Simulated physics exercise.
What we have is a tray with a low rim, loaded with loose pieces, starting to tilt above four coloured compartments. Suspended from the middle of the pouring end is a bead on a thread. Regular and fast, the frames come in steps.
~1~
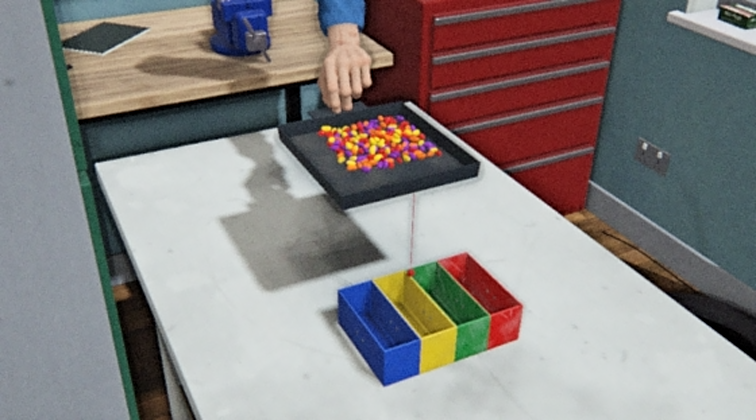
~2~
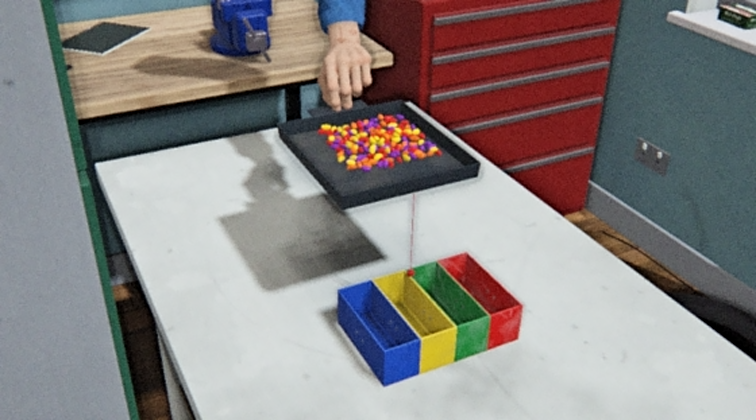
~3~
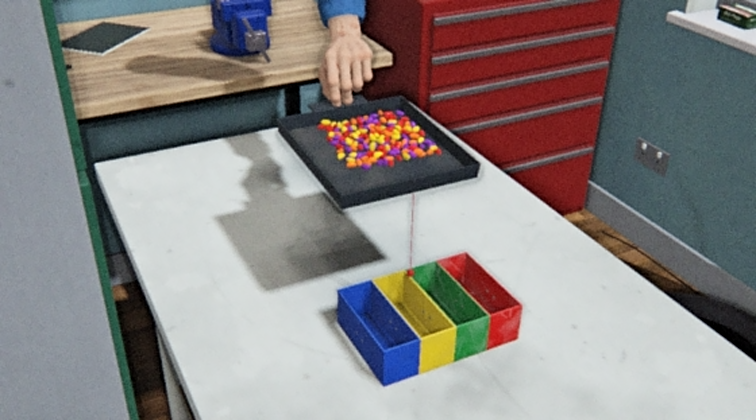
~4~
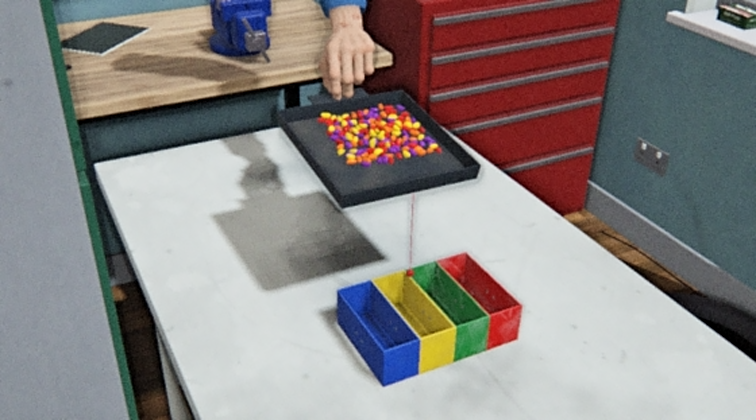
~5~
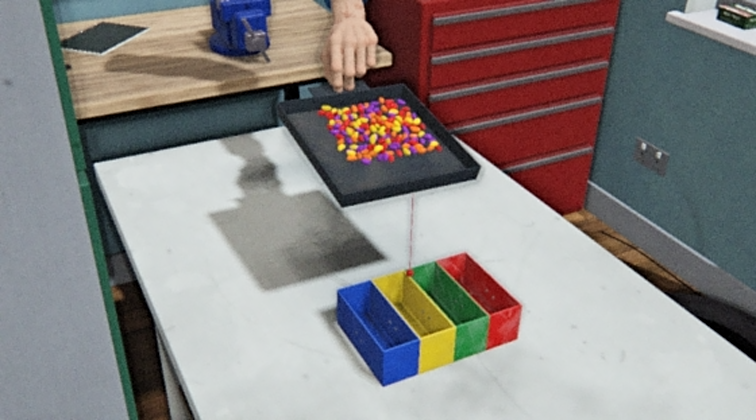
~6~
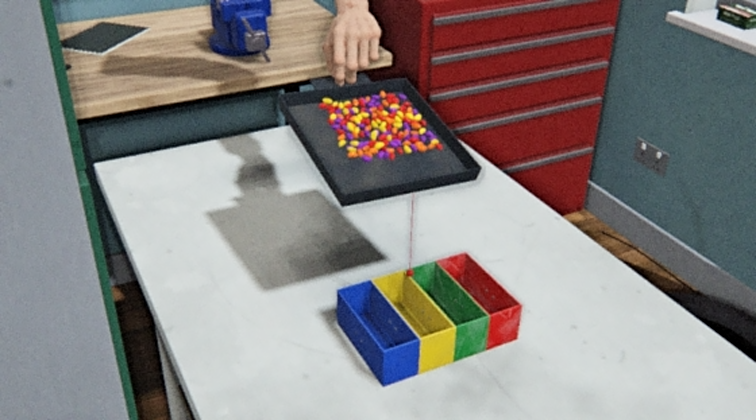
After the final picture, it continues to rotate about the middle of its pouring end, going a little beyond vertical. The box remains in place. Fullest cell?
Fullest: Red.
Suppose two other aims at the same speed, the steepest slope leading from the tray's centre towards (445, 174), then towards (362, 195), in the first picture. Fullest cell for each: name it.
Try 1 - the red one; try 2 - blue.
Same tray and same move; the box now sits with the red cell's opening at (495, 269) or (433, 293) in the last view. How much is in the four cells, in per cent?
First about 90, then 30 per cent.
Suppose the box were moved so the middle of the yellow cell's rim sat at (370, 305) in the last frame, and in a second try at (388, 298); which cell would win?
First: That red cell. Second: Red.
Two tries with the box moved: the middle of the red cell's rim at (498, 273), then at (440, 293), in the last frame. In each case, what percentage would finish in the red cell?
Approximately 20 percent, followed by approximately 30 percent.
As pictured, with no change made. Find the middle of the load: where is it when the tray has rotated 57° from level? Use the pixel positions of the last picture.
Look around (433, 156) in the last picture.
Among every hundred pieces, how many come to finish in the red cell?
Result: Near 50 %.
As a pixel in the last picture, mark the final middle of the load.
Close to (471, 320).
Soon, tray tipped steeply; nearly all on the tray; a stray few falling or outside the box.
A while on, tray tipped right over; most on the tray; a small part in the red cell; a stray few in the yellow cell; about a quarter falling or outside the box.
Towards the end, tray tipped past a quarter turn; about half in the red cell; about a quarter in the green cell; a small part in the yellow cell; a stray few in the blue cell; a small part falling or outside the box.
Finally, tray tipped past a quarter turn; about half in the red cell; about a quarter in the green cell; a small part in the yellow cell; a stray few in the blue cell; a small part outside the box.
